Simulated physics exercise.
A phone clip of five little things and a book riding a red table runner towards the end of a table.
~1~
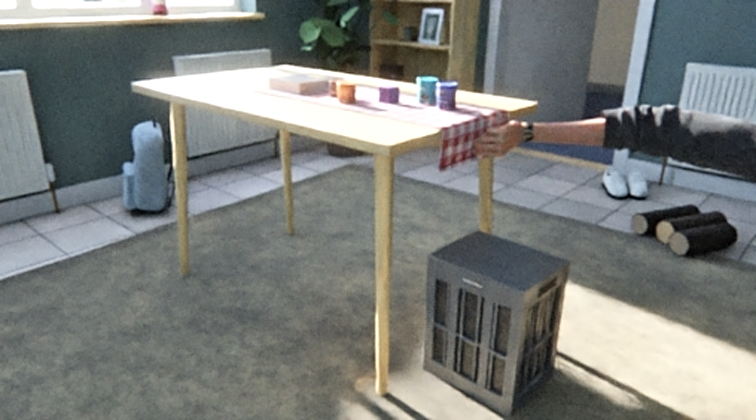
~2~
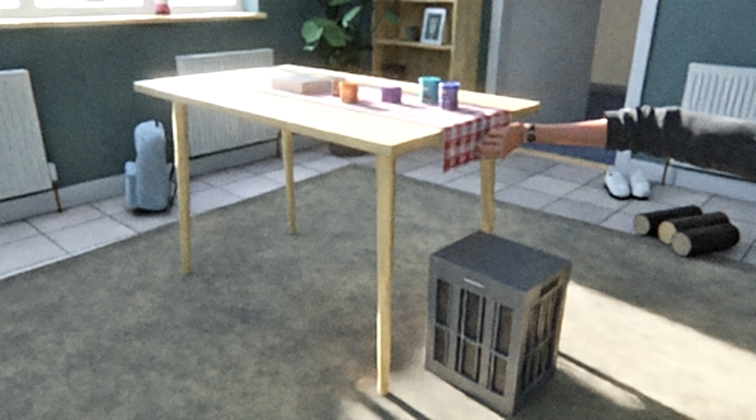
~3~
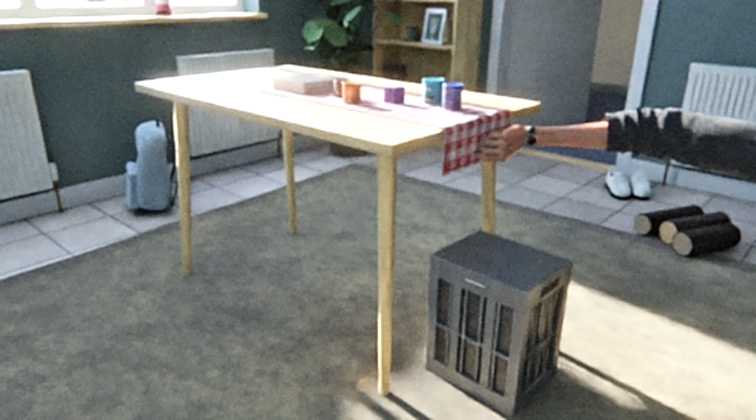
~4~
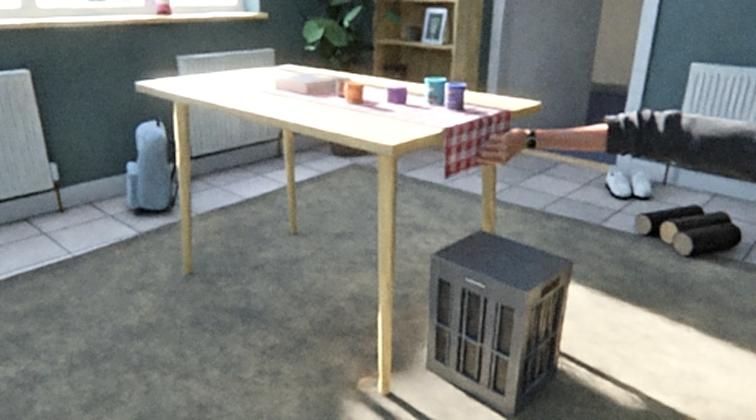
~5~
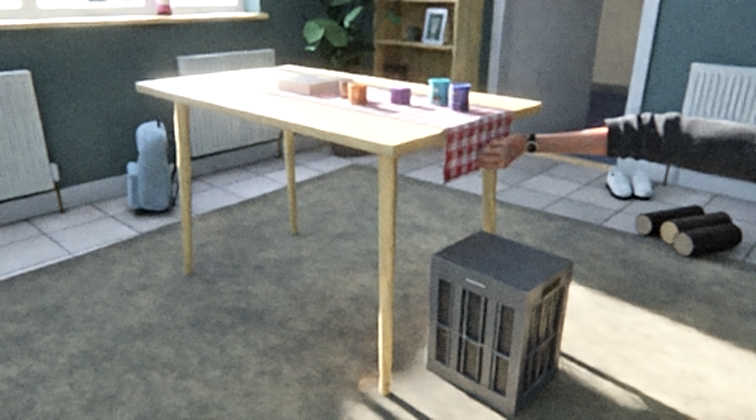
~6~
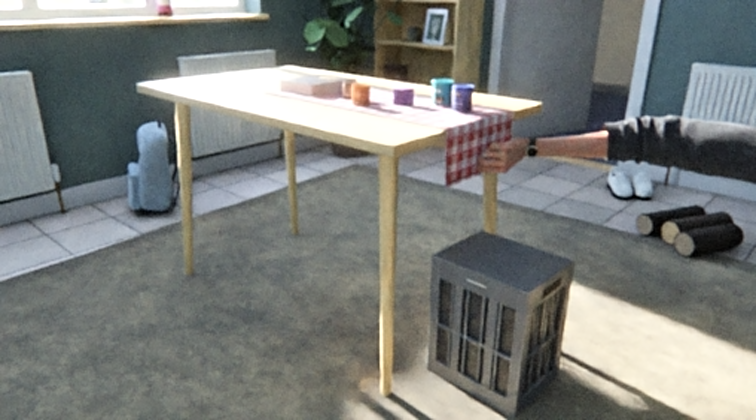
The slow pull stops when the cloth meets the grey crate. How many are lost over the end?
The count of fallen things is two.
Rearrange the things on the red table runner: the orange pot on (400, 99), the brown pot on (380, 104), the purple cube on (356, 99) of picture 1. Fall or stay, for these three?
The orange pot stays on; the brown pot holds on; the purple cube does not fall.
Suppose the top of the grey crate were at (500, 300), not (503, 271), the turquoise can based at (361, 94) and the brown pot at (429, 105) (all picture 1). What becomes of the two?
The turquoise can remains up; the brown pot drops off.
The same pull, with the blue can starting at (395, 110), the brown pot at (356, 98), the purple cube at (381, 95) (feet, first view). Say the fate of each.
The blue can comes down; the brown pot survives; the purple cube does not fall.
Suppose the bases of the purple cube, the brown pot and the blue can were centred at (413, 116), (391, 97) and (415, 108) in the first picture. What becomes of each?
The purple cube comes down, the brown pot survives, the blue can falls.
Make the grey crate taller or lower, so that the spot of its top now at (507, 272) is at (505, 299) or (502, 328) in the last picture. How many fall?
Over the edge go 3 and 4.
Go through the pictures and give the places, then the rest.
The first picture shows hem (440, 173); blue can (448, 84); turquoise can (428, 79); purple cube (389, 86); orange pot (347, 83); brown pot (338, 80); top of the crate (503, 271).
The second picture shows hem (443, 174); blue can (450, 84).
The third picture shows hem (441, 176); turquoise can (433, 79).
The fourth picture shows hem (444, 180); purple cube (397, 86); top of the crate (506, 271).
The fifth picture shows hem (443, 184); orange pot (358, 84).
The sixth picture shows hem (446, 189); blue can (464, 86); turquoise can (443, 81); purple cube (404, 88); orange pot (361, 85); brown pot (352, 82).
Soon after, hem near (477, 224); blue can gone.
Then, hem on the crate; blue can and turquoise can gone.
At rest, hem on the crate; blue can and turquoise can gone. It carries off two.
